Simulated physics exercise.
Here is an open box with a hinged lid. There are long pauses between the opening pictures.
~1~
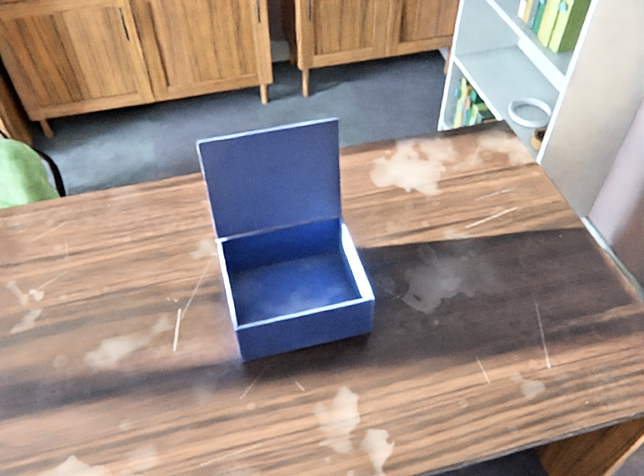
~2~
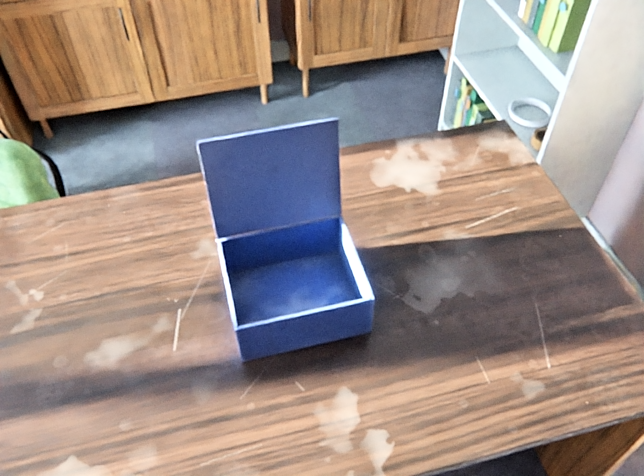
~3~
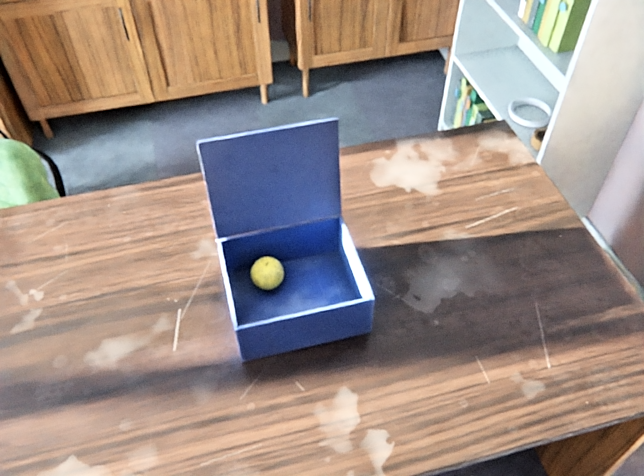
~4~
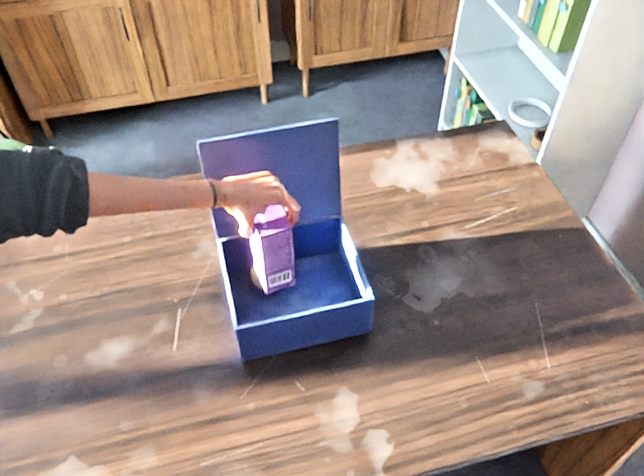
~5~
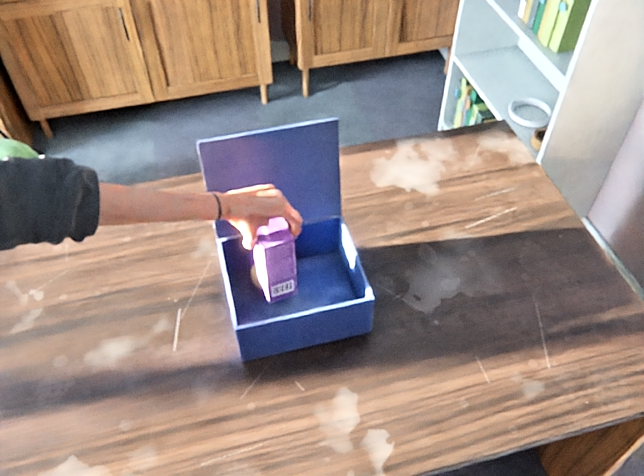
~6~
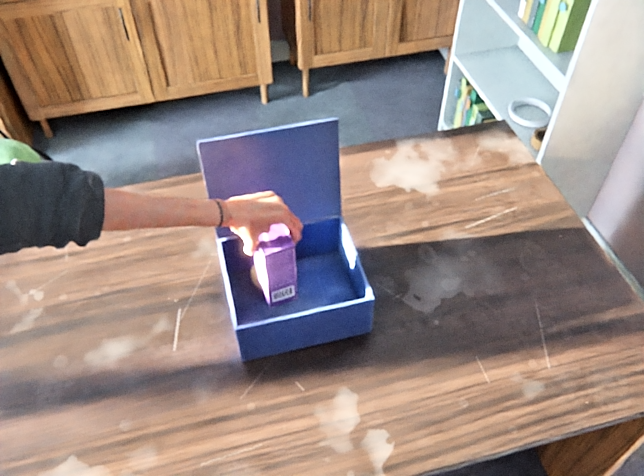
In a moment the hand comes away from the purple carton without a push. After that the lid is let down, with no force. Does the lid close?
In the end the lid is held up.
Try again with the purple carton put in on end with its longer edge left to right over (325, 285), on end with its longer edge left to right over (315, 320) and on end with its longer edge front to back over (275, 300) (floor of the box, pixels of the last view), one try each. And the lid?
In the first case it will not close; in the second case it will not close; in the third case it will not close.
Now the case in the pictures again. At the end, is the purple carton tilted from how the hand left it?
It keeps its pose.
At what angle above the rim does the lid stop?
About 30°.
Then, 0.30 s later than the last frame, purple carton moved about its own width near (278, 288).
Then, 1.20 s later than the last frame, lid starting down; purple carton moved about its own width near (278, 288).
Then, 1.60 s later than the last frame, lid 59° above the rim; purple carton moved about its own width near (278, 288).
Then, 1.90 s later than the last frame, lid 37° above the rim; purple carton moved about its own width near (278, 288).
When it is over, lid 31° above the rim; moved from the start, purple carton; yellow apple as before. End places, in pixels of the last picture, purple carton near (278, 288).
